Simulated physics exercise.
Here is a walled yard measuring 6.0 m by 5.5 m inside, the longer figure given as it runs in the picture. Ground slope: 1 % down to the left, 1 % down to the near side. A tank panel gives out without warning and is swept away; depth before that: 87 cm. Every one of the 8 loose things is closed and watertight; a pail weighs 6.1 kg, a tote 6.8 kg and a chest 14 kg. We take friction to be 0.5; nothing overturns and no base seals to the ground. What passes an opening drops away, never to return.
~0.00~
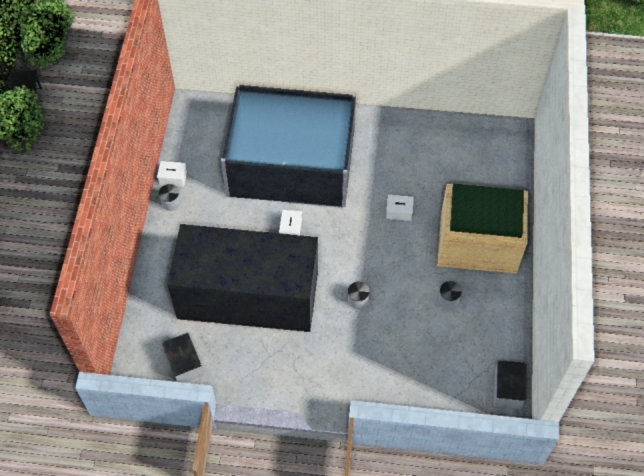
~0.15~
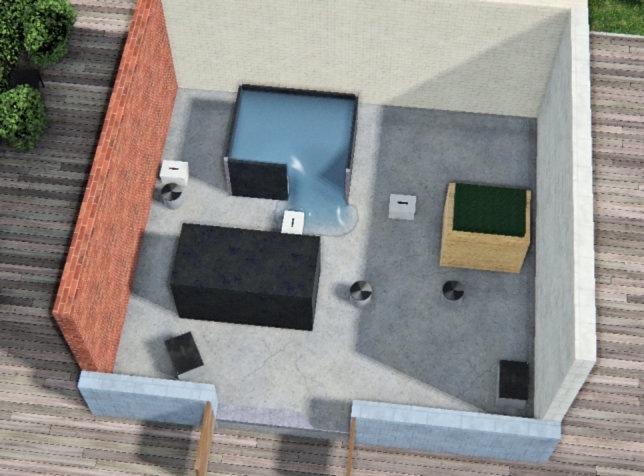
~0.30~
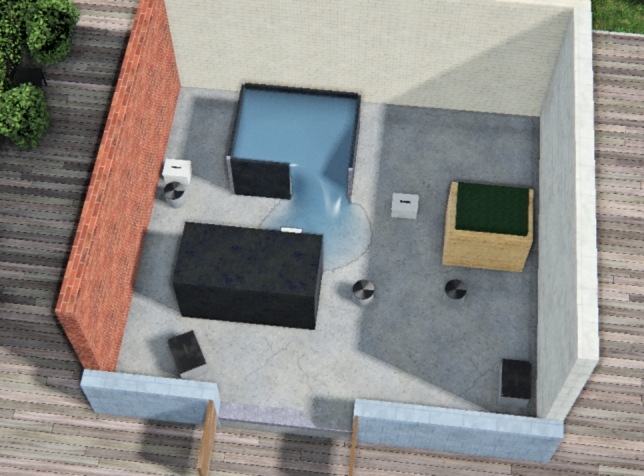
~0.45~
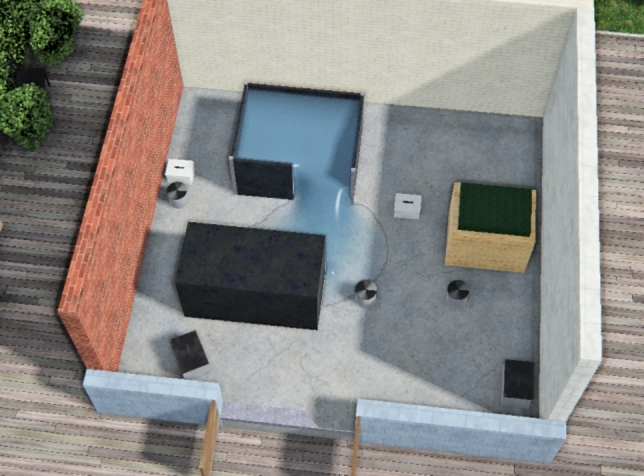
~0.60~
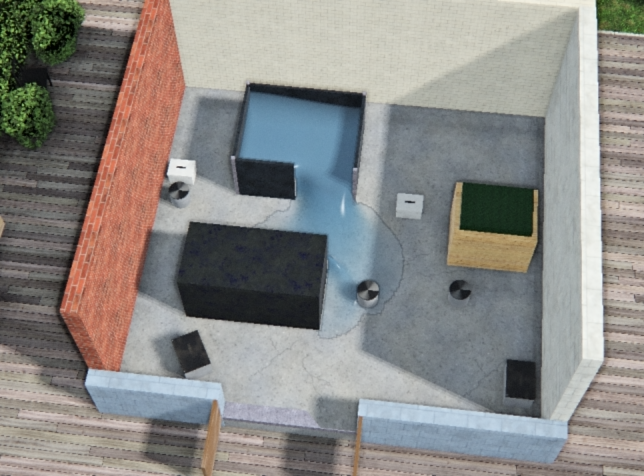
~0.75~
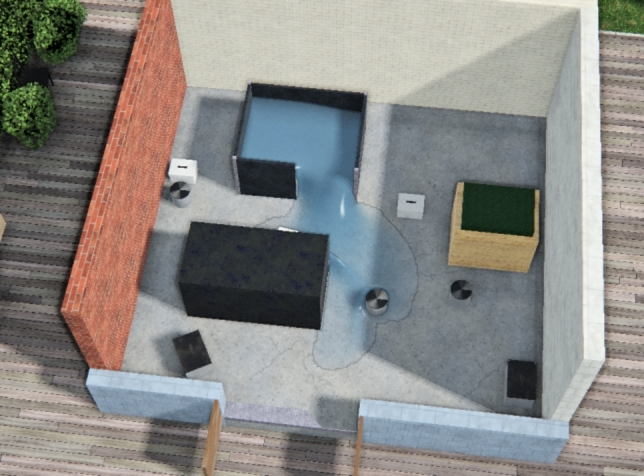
Blue water pours from the right front of a dark-sided tank after a panel gives way, in a grey-floored yard with a red brick left wall, seen from high above. A black block stands in front, a green-topped wooden chest at right, with small white boxes and grey pails around. The water spreads forward, a white box slips behind the block, its edge later reappearing, and a pail shifts slightly as the view drifts faintly left.
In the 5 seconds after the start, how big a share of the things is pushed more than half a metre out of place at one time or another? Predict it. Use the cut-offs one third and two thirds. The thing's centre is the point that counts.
Two thirds or more.
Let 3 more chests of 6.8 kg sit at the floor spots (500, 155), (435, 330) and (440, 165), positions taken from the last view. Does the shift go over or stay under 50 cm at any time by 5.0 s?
Within it, beyond it, within it.
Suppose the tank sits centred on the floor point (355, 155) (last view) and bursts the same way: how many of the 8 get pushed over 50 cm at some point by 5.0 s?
4.
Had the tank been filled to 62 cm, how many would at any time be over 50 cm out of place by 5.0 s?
Then 6.
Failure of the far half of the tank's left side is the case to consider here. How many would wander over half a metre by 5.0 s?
In that case the number is 4.
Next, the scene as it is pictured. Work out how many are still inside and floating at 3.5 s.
The count is 4.
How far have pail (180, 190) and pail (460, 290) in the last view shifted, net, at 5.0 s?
Distances: 200 cm; 50 cm.
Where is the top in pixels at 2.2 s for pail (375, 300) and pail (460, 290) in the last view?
Estimated pixels: (538, 400) and (527, 323).
After 1.1 s 2 of 8 are over 50 cm from their spots; 0 afloat.
After 2.2 s 5 of 8 are over 50 cm from their spots; 3 afloat.
After 3.5 s 6 of 8 are over 50 cm from their spots; 4 afloat.
After 5.0 s 6 of 8 are over 50 cm from their spots, and 6 have been at some point; 4 afloat.
